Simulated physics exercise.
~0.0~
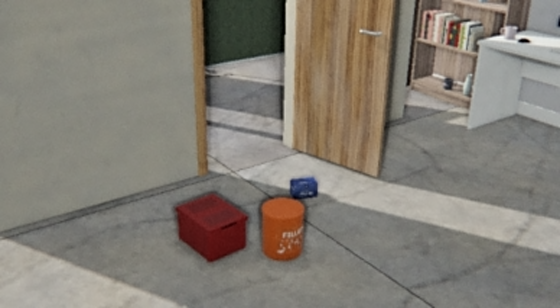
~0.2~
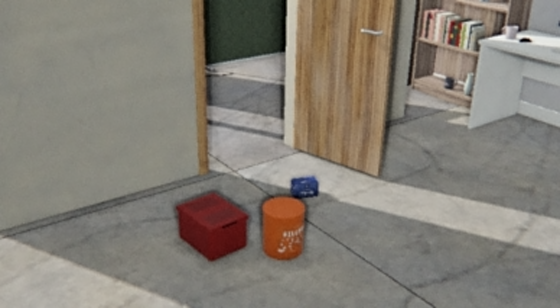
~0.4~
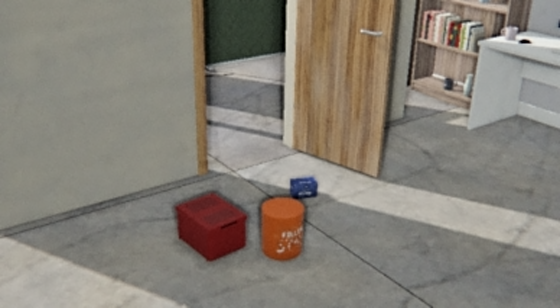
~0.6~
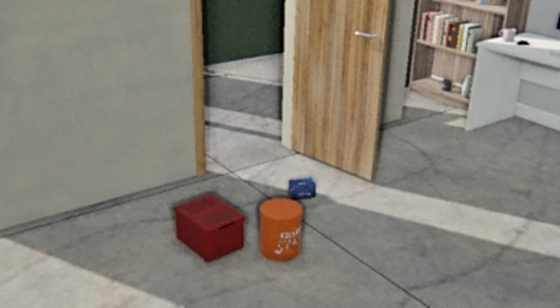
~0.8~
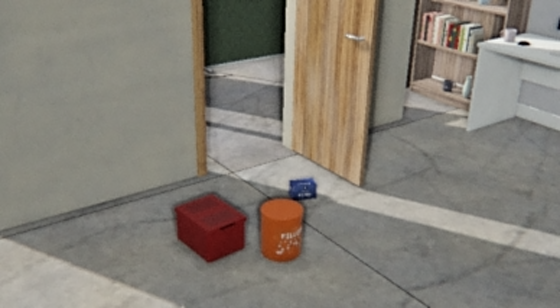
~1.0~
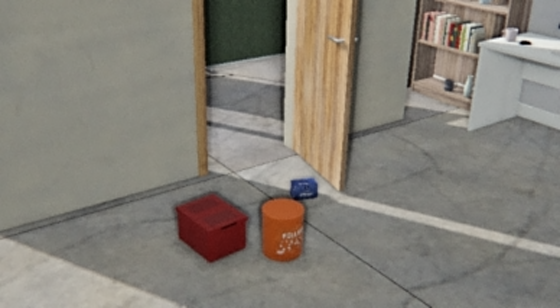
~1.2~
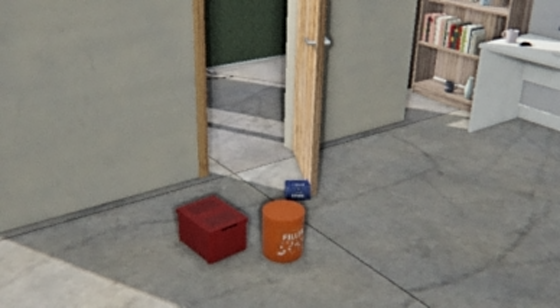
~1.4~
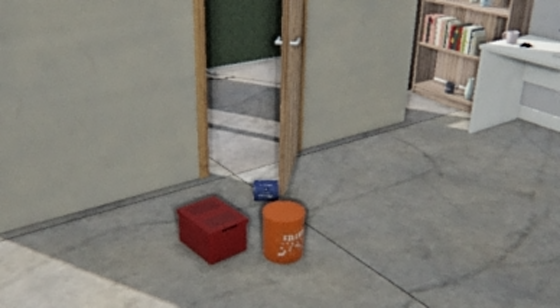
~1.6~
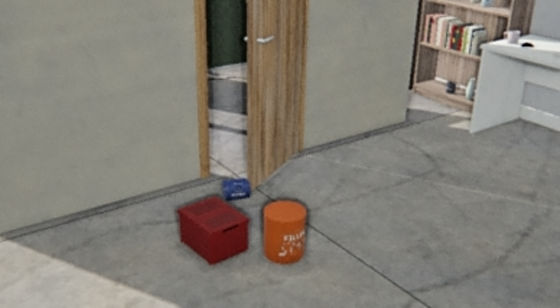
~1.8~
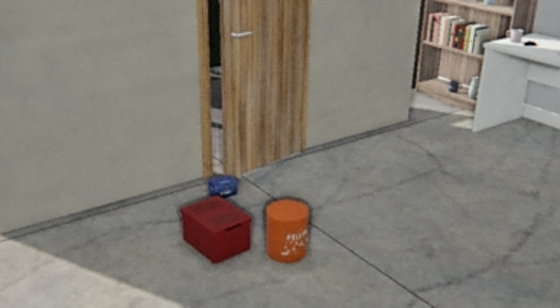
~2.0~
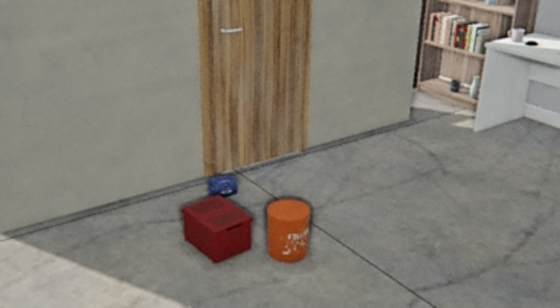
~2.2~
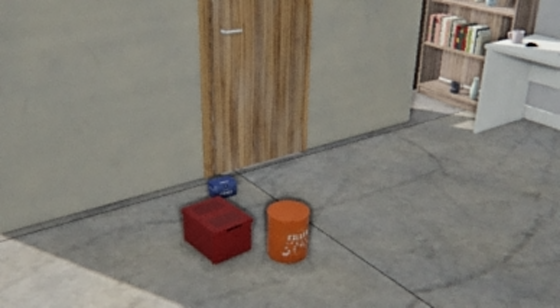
In a grey room, an open wooden door swinging shut, pushing a small blue box left behind a red tote and orange pail.
